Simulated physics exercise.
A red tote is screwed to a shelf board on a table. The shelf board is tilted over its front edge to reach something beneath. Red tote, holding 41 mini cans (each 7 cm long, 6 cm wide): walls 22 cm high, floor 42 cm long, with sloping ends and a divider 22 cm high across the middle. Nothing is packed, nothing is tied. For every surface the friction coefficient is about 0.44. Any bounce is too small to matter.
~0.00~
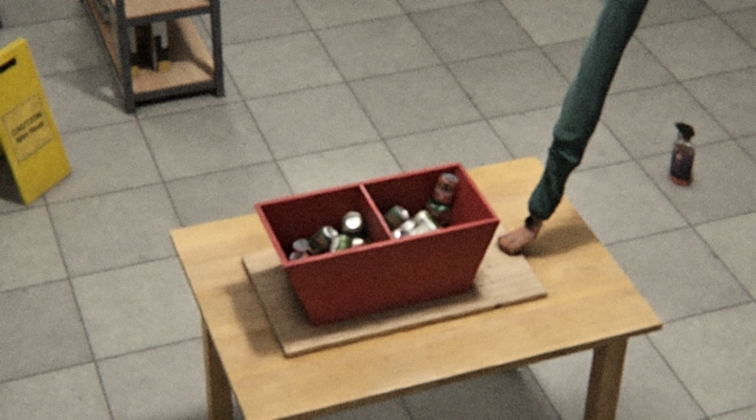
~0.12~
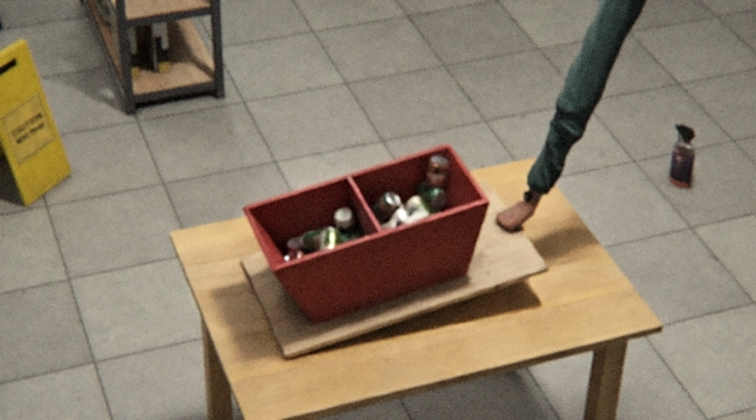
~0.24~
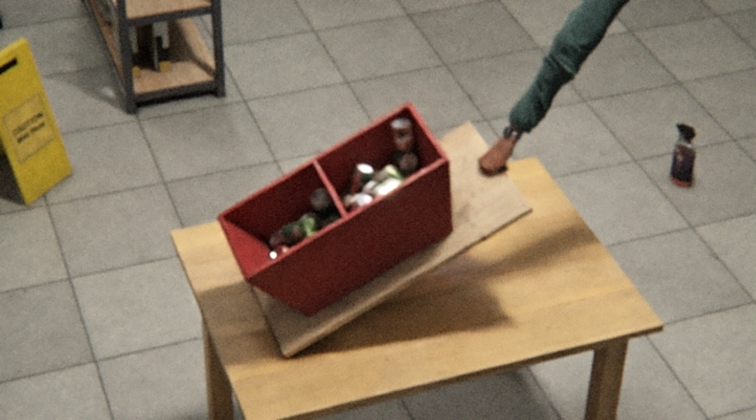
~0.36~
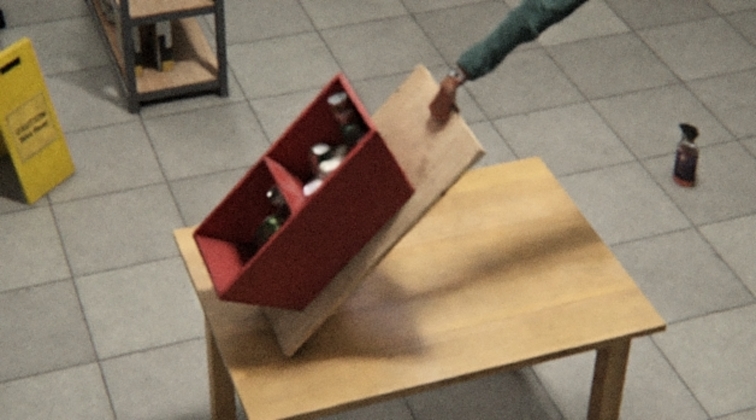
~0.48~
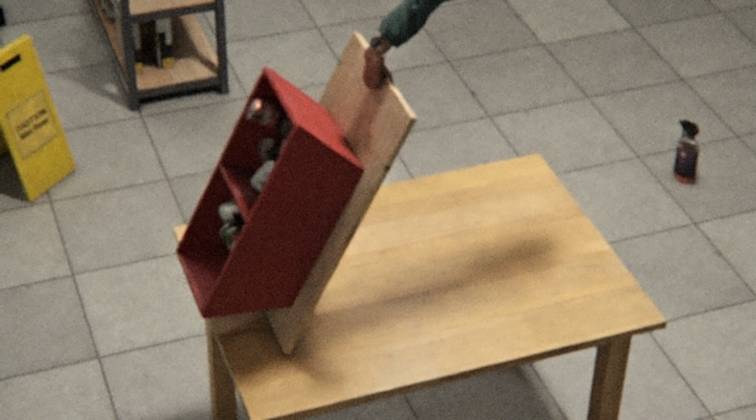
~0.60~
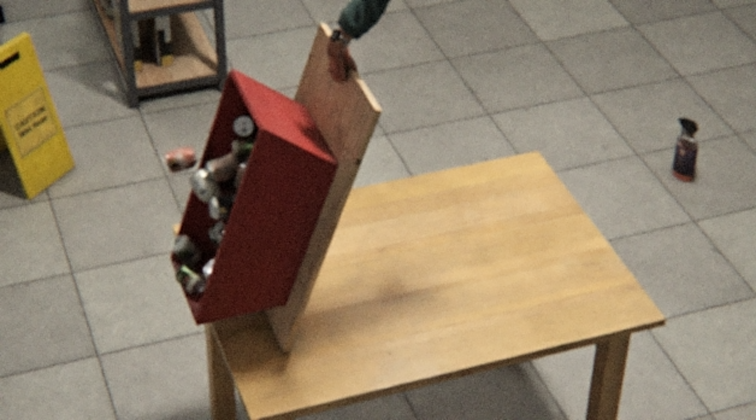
On a wooden table, a hand steeply tilts a board carrying a red tote of cans leftward.
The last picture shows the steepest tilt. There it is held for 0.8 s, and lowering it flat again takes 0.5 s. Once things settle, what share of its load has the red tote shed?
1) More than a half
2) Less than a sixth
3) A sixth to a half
A sixth to a half (3).
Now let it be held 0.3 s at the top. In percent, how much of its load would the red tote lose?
In that case red tote 30 per cent.
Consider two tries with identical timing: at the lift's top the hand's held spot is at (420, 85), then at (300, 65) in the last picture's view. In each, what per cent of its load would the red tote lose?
The red tote would lose 0 per cent in the first try and 50 per cent in the second.
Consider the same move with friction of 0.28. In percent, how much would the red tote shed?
In that case the red tote sheds 40 per cent of its load.
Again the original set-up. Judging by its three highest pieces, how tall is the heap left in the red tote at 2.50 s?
It stands close to 14 cm high.
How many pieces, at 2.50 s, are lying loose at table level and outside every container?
Estimated count: 1.
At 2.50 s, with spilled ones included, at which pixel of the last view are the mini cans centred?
Pixel (339, 277), give or take.
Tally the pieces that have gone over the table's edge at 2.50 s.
Number of pieces - roughly 14.
After 0.90 s, tilt 71°; red tote 30 in, 11 out.
After 1.29 s, tilt 71°; red tote 29 in, 12 out.
After 1.82 s, tilt 5°; red tote 26 in, 15 out.
Final count (at 2.50 s), red tote 26 in, 15 out. Asked share, 15 of 41, 37 per cent.
